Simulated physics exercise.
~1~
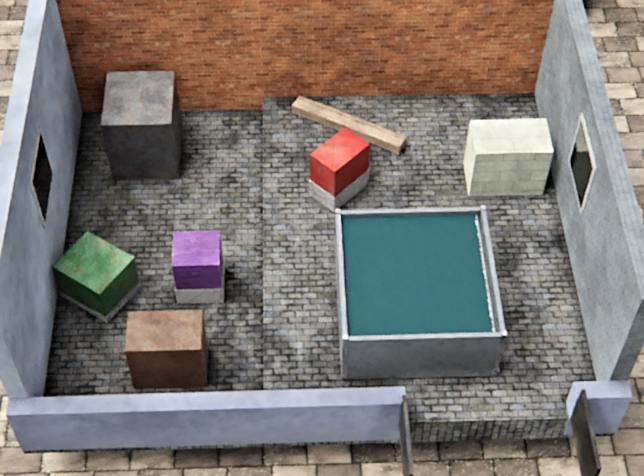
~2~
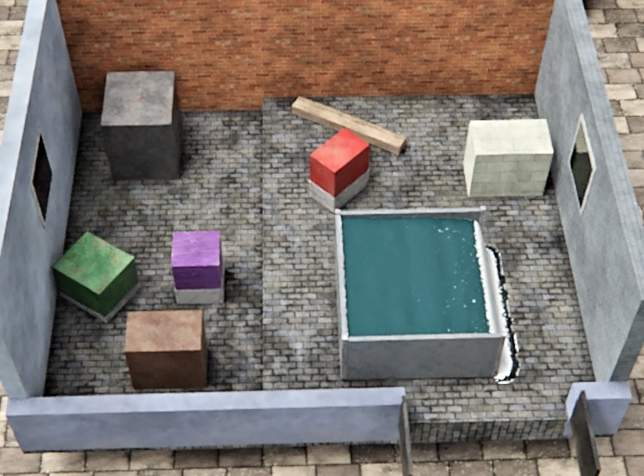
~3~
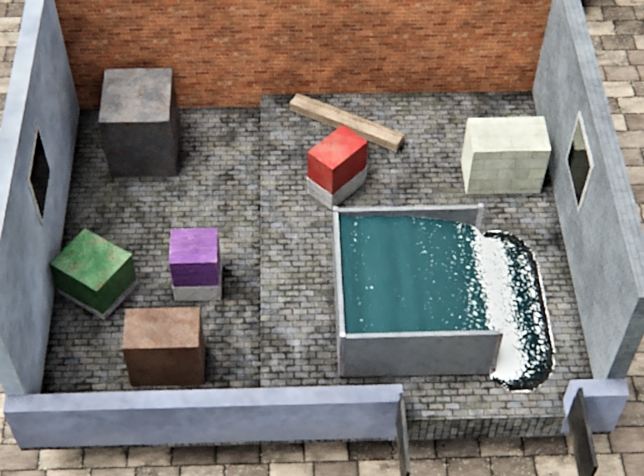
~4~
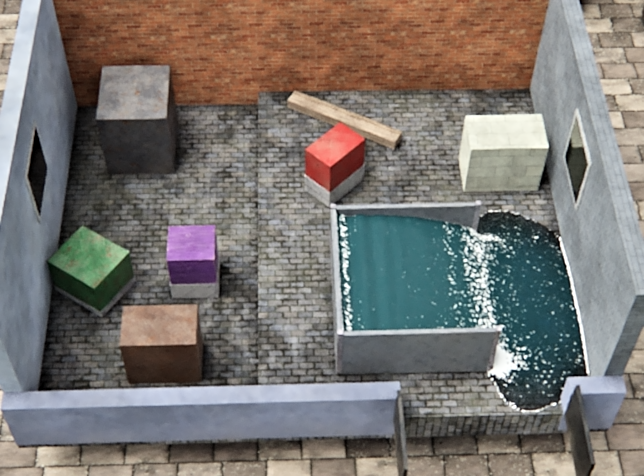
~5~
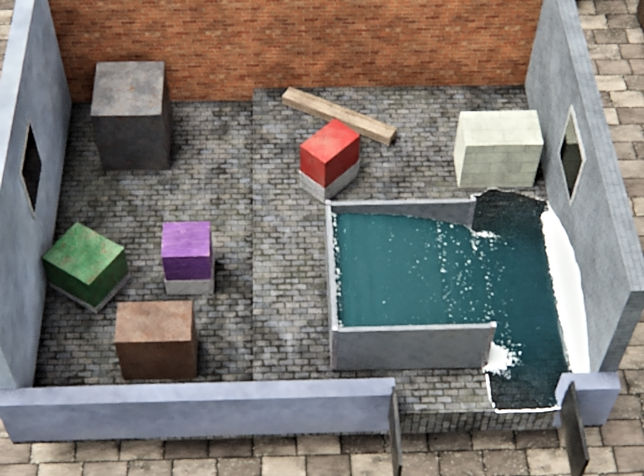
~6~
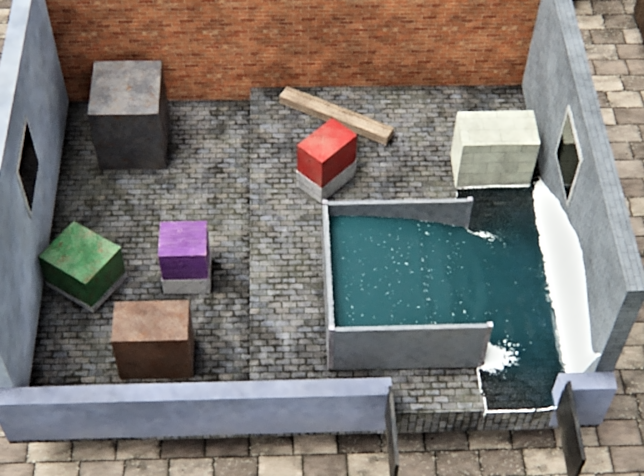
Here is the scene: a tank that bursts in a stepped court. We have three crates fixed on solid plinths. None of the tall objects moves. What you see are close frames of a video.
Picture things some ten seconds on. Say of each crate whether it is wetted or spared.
In order: I expect the red crate to stay untouched; I expect the green crate to stay untouched; I expect the purple crate to stay untouched.
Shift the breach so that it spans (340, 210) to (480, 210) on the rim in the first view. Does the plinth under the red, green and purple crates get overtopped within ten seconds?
My reading: The red crate ends up wet, the green crate takes water, the purple crate is safe.
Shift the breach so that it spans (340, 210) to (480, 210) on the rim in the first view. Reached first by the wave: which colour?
That would be the crate marked red.
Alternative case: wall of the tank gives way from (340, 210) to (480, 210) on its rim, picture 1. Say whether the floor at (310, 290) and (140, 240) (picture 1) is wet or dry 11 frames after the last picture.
Result, in order - parched, waterlogged.
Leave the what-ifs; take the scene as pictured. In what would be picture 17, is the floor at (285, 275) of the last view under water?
Answer: No flooding.
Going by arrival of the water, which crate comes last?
Easy - the green crate.
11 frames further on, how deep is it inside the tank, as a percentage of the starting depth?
Estimate: Close to 24 %.
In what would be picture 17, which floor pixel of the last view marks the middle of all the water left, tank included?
Near (471, 274).
A moment on, water covers 15 % of the floor; the red crate not reached, the green crate not reached, the purple crate not reached.
Next, water covers 30 % of the floor; the red crate water round its plinth, the green crate not reached, the purple crate not reached.
Then, water covers 60 % of the floor; the red crate water round its plinth, the green crate water round its plinth, the purple crate water round its plinth.
Later, water covers 85 % of the floor; the red crate water round its plinth, the green crate water round its plinth, the purple crate water round its plinth.
In the end, water covers 90 % of the floor; the red crate stayed above the water, the green crate stayed above the water, the purple crate stayed above the water.
